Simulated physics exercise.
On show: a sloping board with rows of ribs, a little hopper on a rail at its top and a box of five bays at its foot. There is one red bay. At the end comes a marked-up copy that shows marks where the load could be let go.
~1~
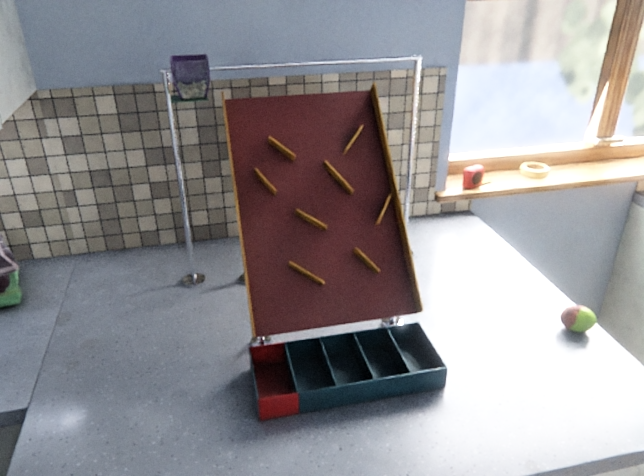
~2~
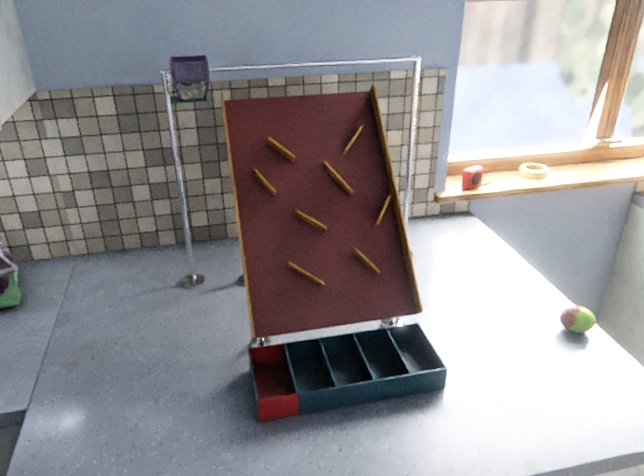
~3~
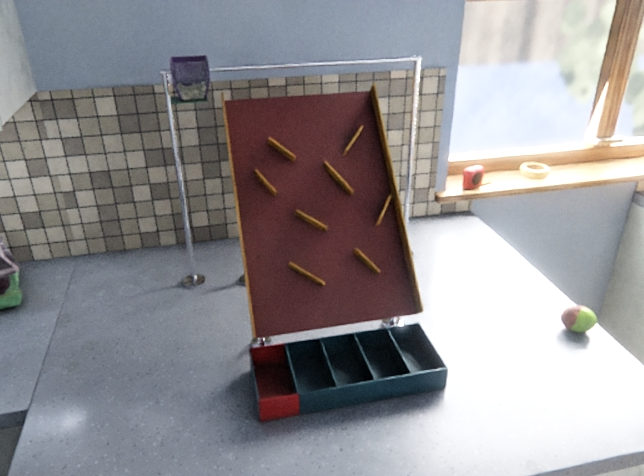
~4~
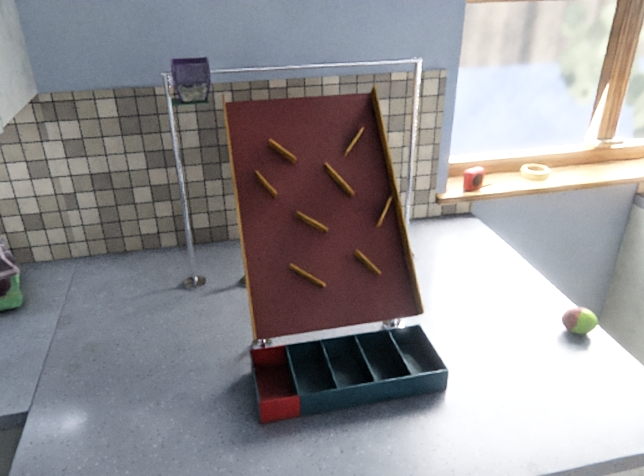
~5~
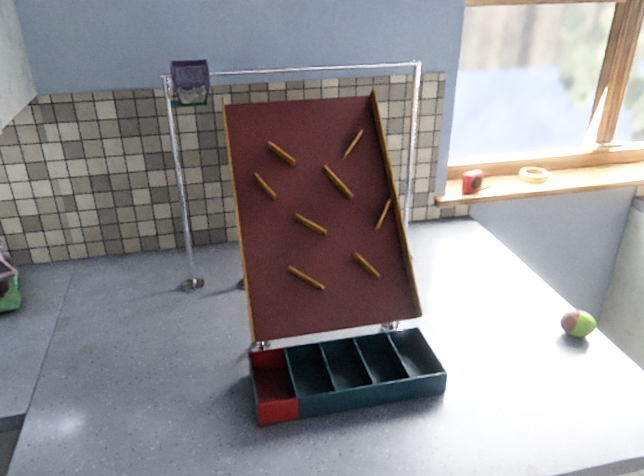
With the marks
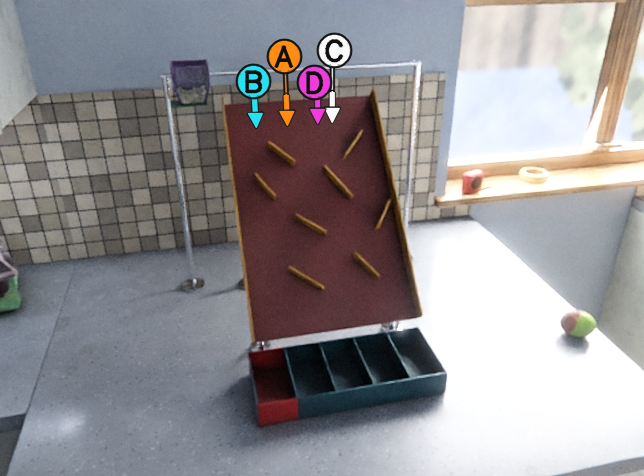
On a kitchen counter, a sloping red board stands behind a five-bay box, nothing moving.
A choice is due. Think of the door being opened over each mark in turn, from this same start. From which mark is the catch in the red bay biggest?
Use mark B.
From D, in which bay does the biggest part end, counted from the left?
The fifth from the left.
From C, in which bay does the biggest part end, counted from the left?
It is the fifth one.
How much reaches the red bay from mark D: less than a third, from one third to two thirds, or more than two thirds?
Mark D gives less than a third.
On the marked copy, mark A meets the board at (287, 120); mark B meets the board at (255, 122); mark C meets the board at (332, 117); mark D meets the board at (317, 118).
For mark A, none in the red bay, nearly all in other bays, a small part outside the box.
For mark B, about a third in the red bay, about half in other bays.
For mark C, none in the red bay, all in other bays.
For mark D, none in the red bay, nearly all in other bays, a small part held on the board, a stray few outside the box.
